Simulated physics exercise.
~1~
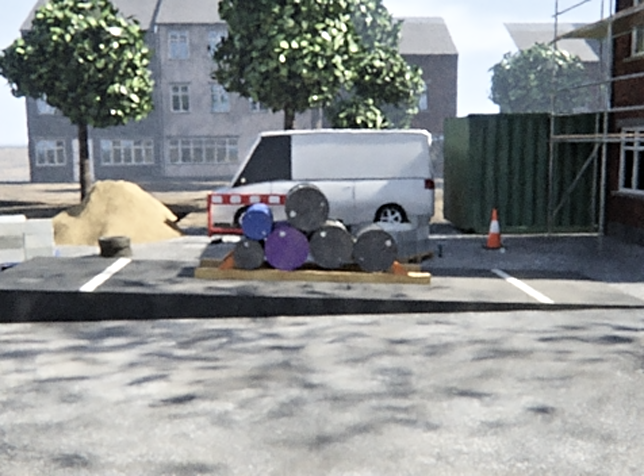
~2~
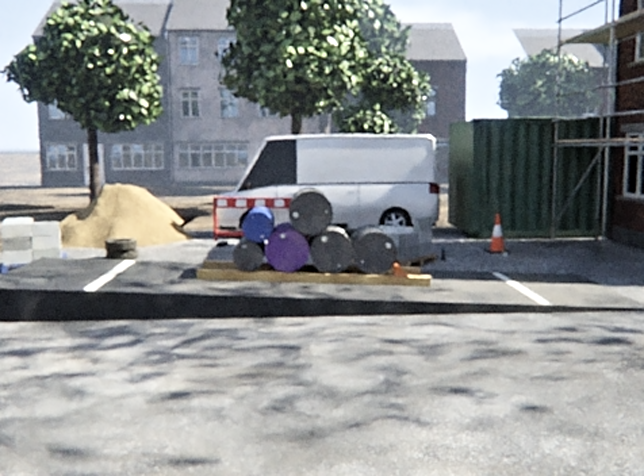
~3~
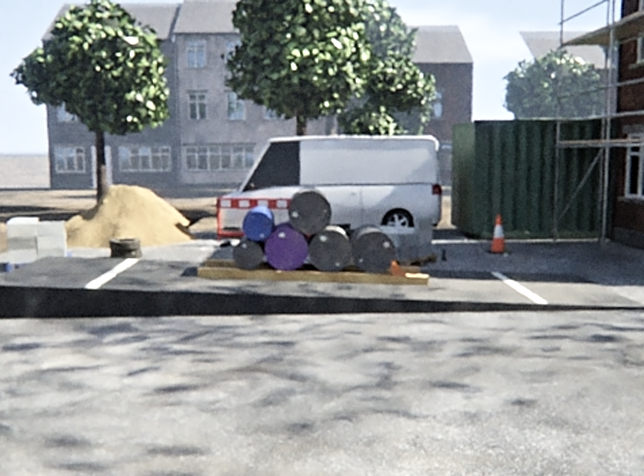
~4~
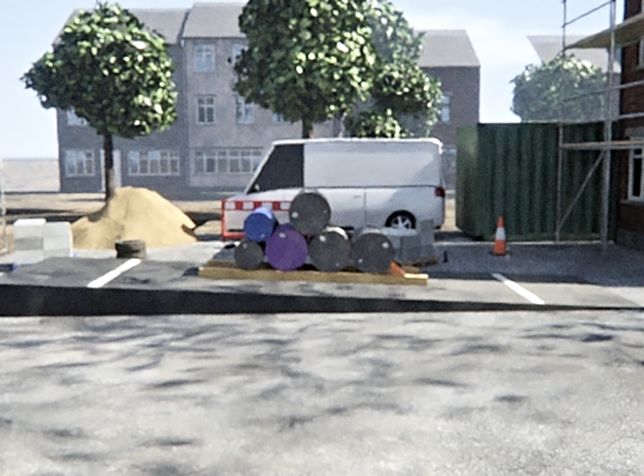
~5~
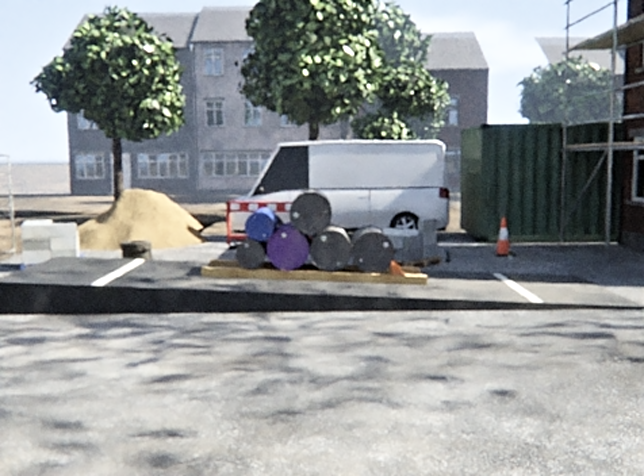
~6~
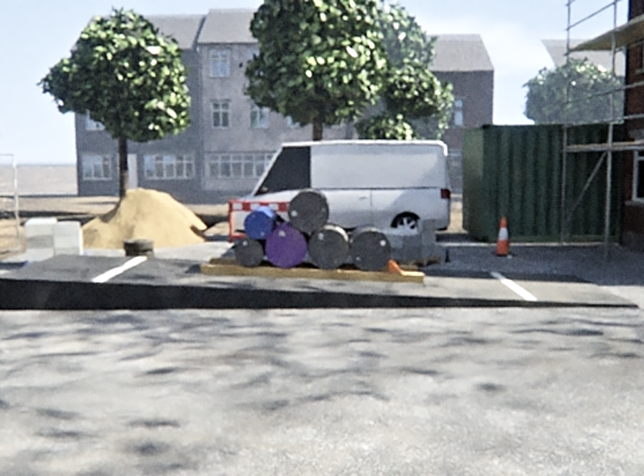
On a sunlit asphalt pad in front of a parked white van, a small stack of drums, one blue, one purple and the rest dark grey, rests on wooden bearers. The view drifts slightly sideways while the stack stays still, and every drum remains in place.
